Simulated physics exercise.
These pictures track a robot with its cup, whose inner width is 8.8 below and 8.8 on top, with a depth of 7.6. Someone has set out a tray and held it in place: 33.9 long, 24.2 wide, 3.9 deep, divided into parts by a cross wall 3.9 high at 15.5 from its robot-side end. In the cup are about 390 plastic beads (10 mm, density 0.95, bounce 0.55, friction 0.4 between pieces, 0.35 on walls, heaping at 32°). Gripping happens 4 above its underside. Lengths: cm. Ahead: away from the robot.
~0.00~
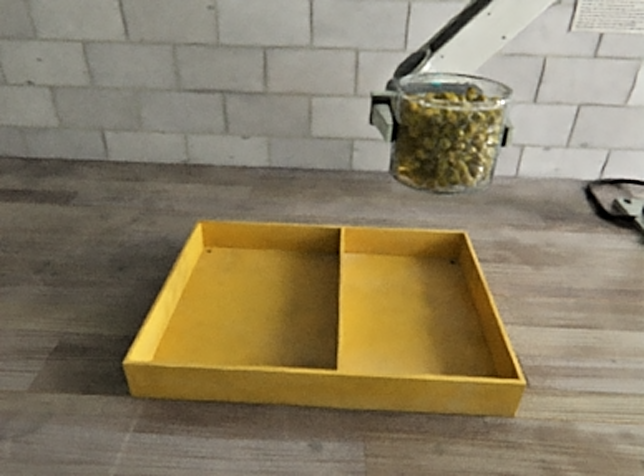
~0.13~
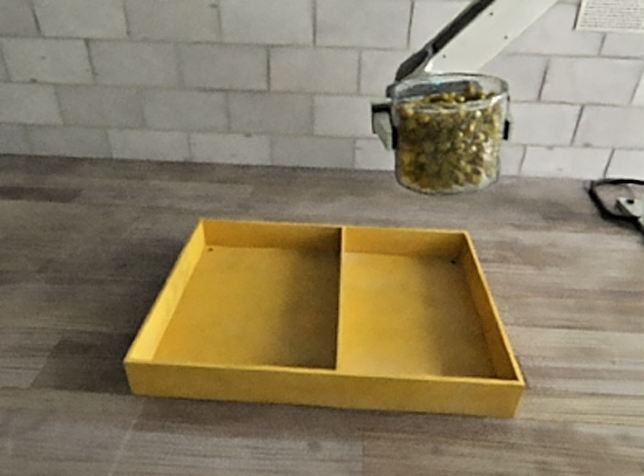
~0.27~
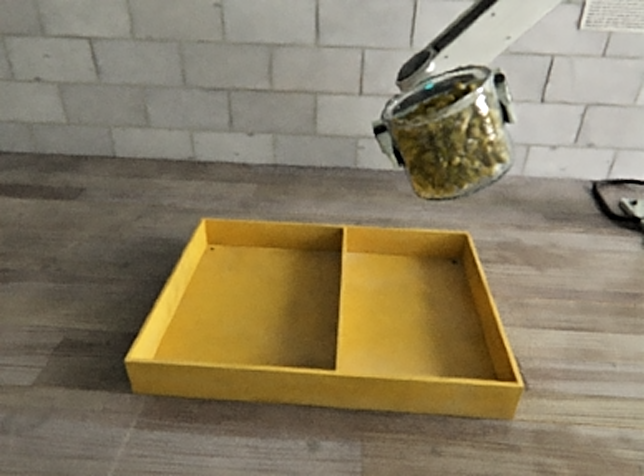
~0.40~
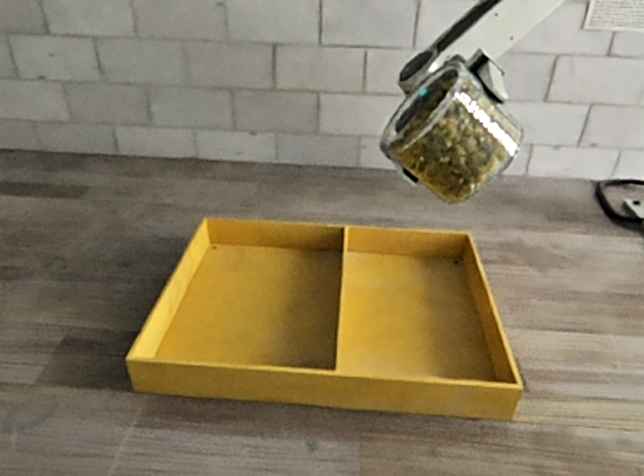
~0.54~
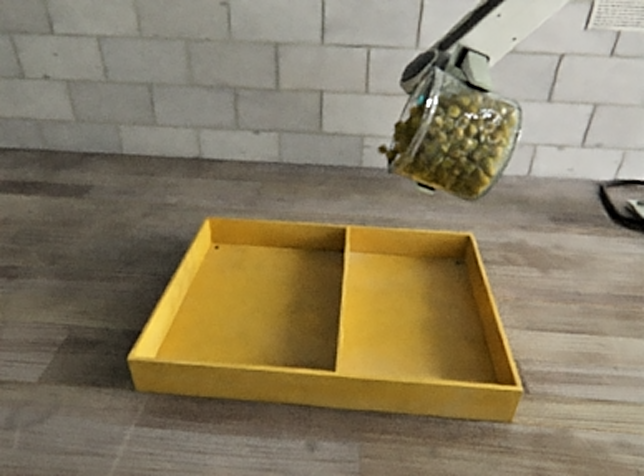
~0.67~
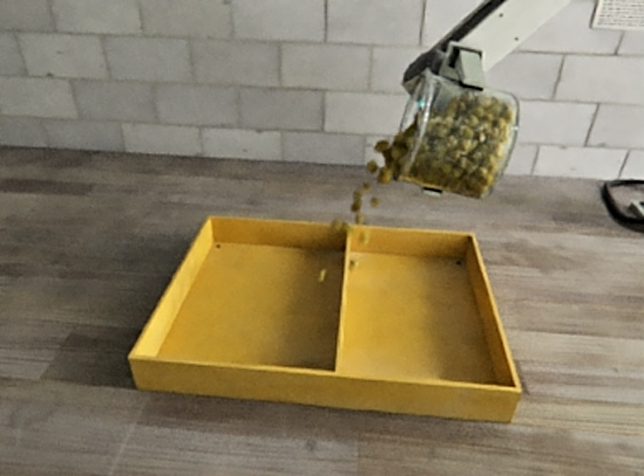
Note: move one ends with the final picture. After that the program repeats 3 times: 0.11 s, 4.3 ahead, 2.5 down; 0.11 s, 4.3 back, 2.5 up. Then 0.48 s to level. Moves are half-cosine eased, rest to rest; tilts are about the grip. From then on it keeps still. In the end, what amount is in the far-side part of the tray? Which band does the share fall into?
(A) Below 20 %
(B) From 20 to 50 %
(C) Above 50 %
C.
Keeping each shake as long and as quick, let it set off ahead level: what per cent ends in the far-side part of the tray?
It comes to near 85 percent.
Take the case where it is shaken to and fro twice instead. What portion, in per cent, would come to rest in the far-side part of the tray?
I'd expect close to 60 per cent then.
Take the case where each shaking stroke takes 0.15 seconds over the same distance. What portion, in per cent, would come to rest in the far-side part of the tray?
About 55 per cent, then.
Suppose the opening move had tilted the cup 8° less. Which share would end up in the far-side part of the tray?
Some 50 %.
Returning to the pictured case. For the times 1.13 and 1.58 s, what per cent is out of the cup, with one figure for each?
First it's 60 percent, and after that 75 percent.
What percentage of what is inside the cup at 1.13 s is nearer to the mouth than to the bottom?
Some 55 percent is in that half.
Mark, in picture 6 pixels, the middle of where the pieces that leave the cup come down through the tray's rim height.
Around (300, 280).
By 1.13 s, tilted 79° forward, highest piece 22 above the table; 173 in the far-side part, 159 in the cup, 14 in the robot-side part, 1 on the table or floor, 47 in flight or on a rim.
By 1.58 s, tilted 36° forward, highest piece 23 above the table; 261 in the far-side part, 97 in the cup, 33 in the robot-side part, 1 on the table or floor, 2 in flight or on a rim.
By 2.01 s, level, highest piece 22 above the table; 263 in the far-side part, 97 in the cup, 33 in the robot-side part, 1 on the table or floor.
By 3.06 s, level, highest piece 21 above the table; 263 in the far-side part, 97 in the cup, 33 in the robot-side part, 1 on the table or floor.
Final count, 263 in the far-side part, 97 in the cup, 33 in the robot-side part, 1 on the table or floor. That is 67 % in the far-side part of the tray.
